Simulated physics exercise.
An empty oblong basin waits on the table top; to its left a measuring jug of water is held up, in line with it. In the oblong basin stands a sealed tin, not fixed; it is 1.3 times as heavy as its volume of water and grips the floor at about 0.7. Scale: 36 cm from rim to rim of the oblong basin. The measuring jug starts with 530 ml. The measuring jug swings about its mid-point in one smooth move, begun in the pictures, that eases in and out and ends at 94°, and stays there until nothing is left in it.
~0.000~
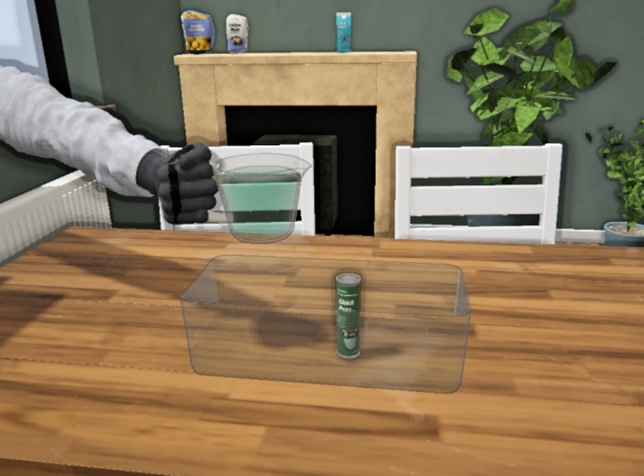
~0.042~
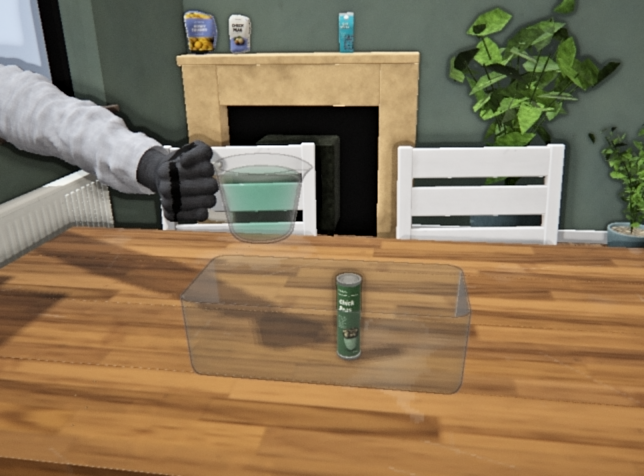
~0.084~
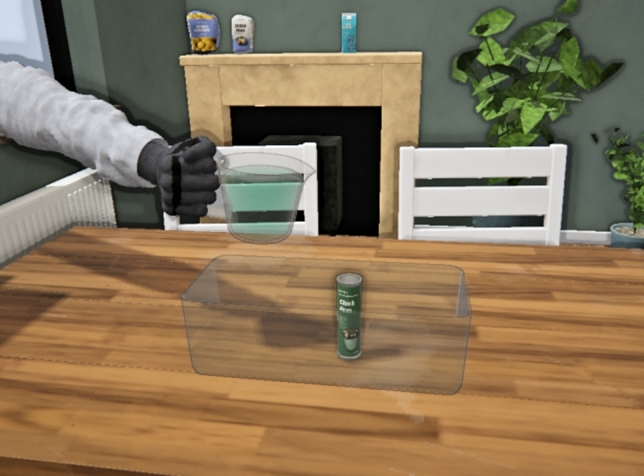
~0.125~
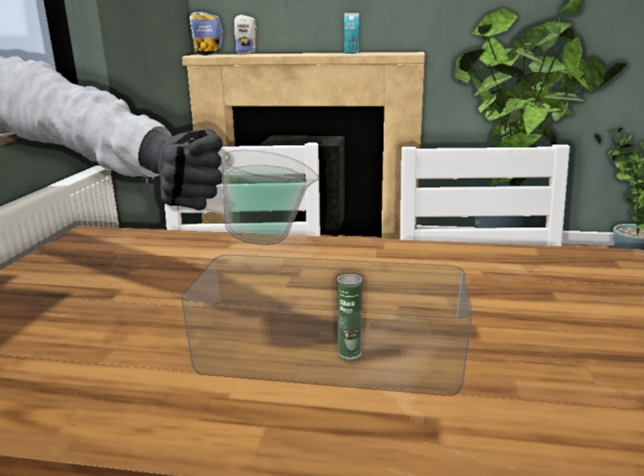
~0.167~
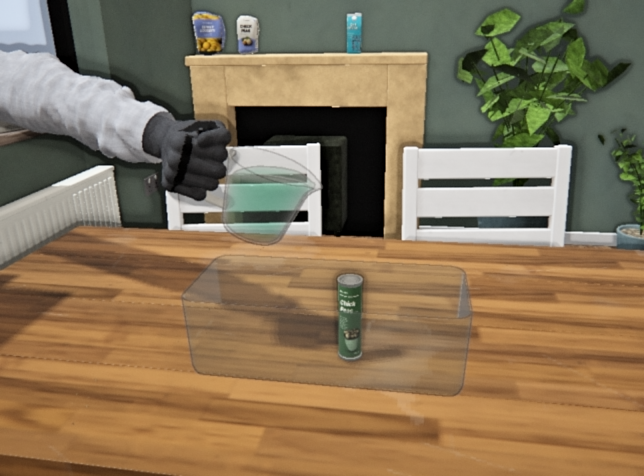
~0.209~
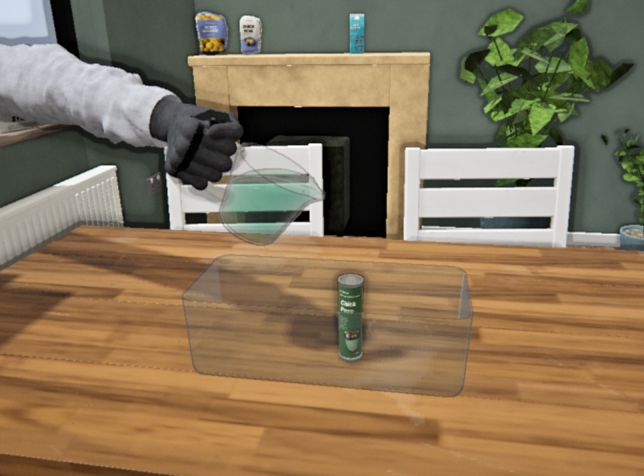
The clip opens on a gloved hand holding a clear jug of greenish liquid upright, above and left of a see-through basin on a wooden table, with a green tin in view at the basin. The hand then tilts the jug smoothly to the right, slightly at first, then more steeply.
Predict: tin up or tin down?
It falls.
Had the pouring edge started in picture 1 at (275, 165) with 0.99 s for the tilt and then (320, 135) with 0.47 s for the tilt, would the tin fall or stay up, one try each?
First it remains upright; then it keeps standing.
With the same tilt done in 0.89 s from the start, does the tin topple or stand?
The tin remains upright.
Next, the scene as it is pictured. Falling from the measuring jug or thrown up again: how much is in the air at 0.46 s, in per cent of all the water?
Some 30 per cent.
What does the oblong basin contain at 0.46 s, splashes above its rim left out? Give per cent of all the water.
Near 26 in a hundred.
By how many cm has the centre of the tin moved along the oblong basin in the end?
About 8.0 cm.
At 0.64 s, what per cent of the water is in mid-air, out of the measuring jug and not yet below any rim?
Some 10 per cent.
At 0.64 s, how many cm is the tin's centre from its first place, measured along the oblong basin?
Some 0 cm.
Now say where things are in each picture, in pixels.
In the first frame, tilt 0°; pouring edge (311, 165); surface from (222, 173) to (301, 174); the oblong basin's rim runs from (198, 277) to (465, 290); the tin's top is at (348, 282).
In the second frame, tilt 1°; pouring edge (313, 167); surface from (223, 172) to (302, 175).
In the third frame, tilt 6°; pouring edge (315, 171); surface from (225, 170) to (303, 177).
In the fourth frame, tilt 12°; pouring edge (319, 178); surface from (229, 170) to (308, 179).
In the fifth frame, tilt 21°; pouring edge (322, 187); surface from (232, 172) to (315, 182).
In the sixth frame, tilt 32°; pouring edge (324, 199); surface from (232, 180) to (319, 189); 1 per cent is over the edge.
Then, 0.46 s in, the tilt is 89° and 45 per cent is still to pour; the tin stands where it began.
Then, 0.64 s in, the tilt is 94° and 11 per cent is still to pour; the tin leans 4°.
Then, 0.82 s in, the tilt is 94° and 2 per cent is still to pour; the tin leans 40°.
Then, 1.03 s in, the tilt is 94° and 0 per cent is still to pour; the tin lies on its side.
Finally, the tin lies on its side.
